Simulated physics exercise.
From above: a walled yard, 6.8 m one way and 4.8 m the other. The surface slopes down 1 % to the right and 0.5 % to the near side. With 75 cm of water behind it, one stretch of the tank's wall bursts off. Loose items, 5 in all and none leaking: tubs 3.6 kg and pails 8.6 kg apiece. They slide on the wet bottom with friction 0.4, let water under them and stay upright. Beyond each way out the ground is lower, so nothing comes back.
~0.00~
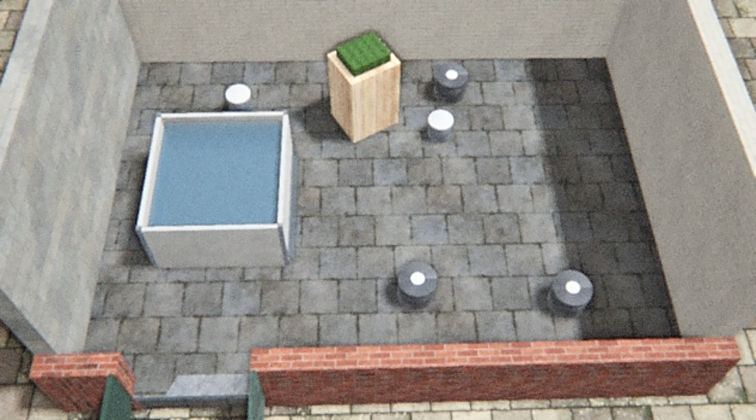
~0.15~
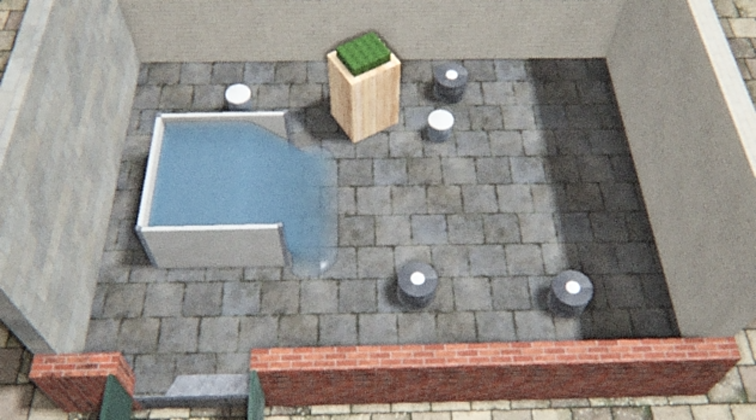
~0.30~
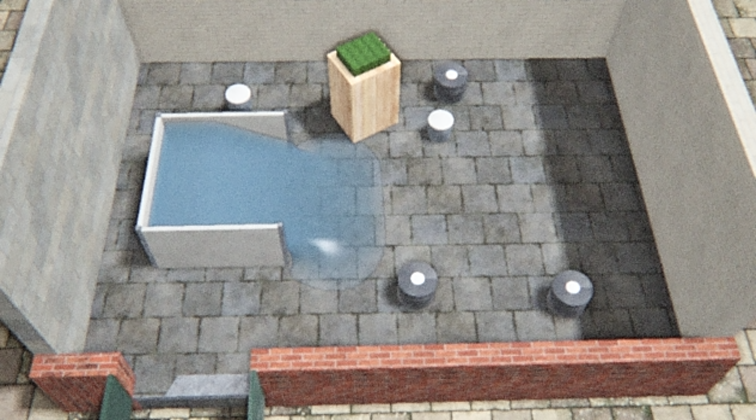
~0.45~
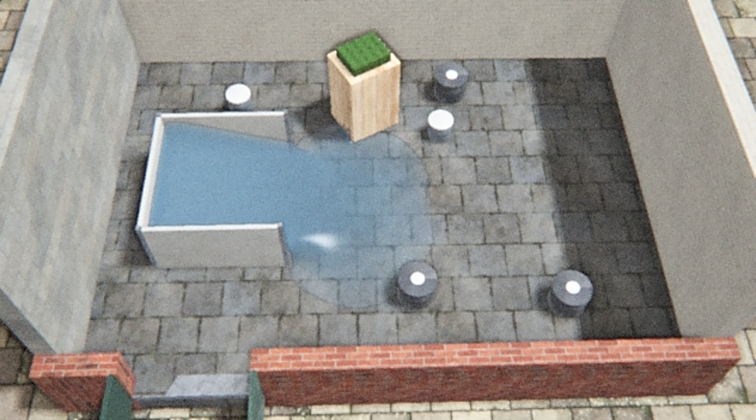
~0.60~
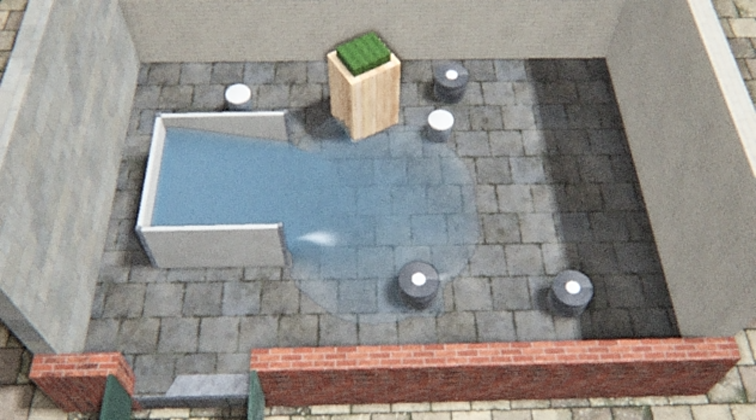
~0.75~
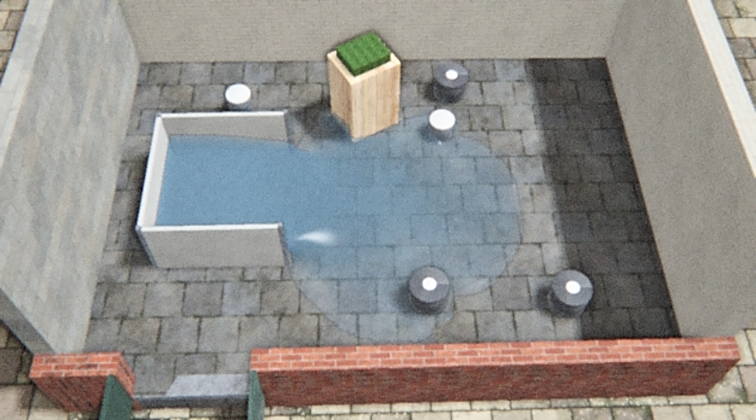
Water pours from the tank's open right side, spreads across the paving and nudges one tub.
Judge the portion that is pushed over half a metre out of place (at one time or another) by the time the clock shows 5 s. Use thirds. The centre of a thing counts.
It is two thirds or more.
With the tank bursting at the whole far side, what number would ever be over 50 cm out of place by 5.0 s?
In that case 2 of them.
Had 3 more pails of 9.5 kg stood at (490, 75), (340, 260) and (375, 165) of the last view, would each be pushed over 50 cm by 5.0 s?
In turn: More, past it, more.
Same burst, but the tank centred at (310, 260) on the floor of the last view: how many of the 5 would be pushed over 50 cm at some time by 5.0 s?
Then 3.
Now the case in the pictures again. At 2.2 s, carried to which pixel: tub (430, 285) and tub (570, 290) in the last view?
Around (635, 319) and (683, 322).
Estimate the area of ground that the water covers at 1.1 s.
About 15 m2.
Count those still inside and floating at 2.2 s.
I count 2.
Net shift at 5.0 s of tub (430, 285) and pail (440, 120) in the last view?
In that order: 60 cm, 60 cm.
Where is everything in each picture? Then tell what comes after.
A tub at (417, 279) rests on the ground; a pail at (441, 119), on the bottom; 2.4 m2 under water; 0 of 5 have shifted, in the first frame.
A tub at (417, 279) rests on the ground; a pail at (441, 119), on the bottom; 3.5 m2 under water; 0 of 5 have shifted, in the second frame.
A tub at (417, 279), on the bottom; a pail at (441, 119), on the bottom; 4.8 m2 under water; 0 of 5 have shifted, in the third frame.
A tub at (417, 279), on the bottom; a pail at (441, 119), on the bottom; 6.4 m2 under water; 0 of 5 have shifted, in the fourth frame.
A tub at (418, 279) rests on the ground; a pail at (441, 119) rests on the ground; water covers 8.0 m2; 0 of 5 have shifted, in the fifth frame.
A tub at (429, 284), on the bottom, 15 cm from its start; a pail at (442, 119) rests on the ground; water covers 9.7 m2; 1 of 5 have shifted, in the sixth frame.
After 1.1 s 1 of 5 are over 50 cm from their spots; 1 afloat.
After 2.2 s 3 of 5 are over 50 cm from their spots; 2 afloat.
After 3.5 s 3 of 5 are over 50 cm from their spots; 2 afloat.
After 5.0 s 4 of 5 are over 50 cm from their spots, and 4 have been at some point; 3 afloat.
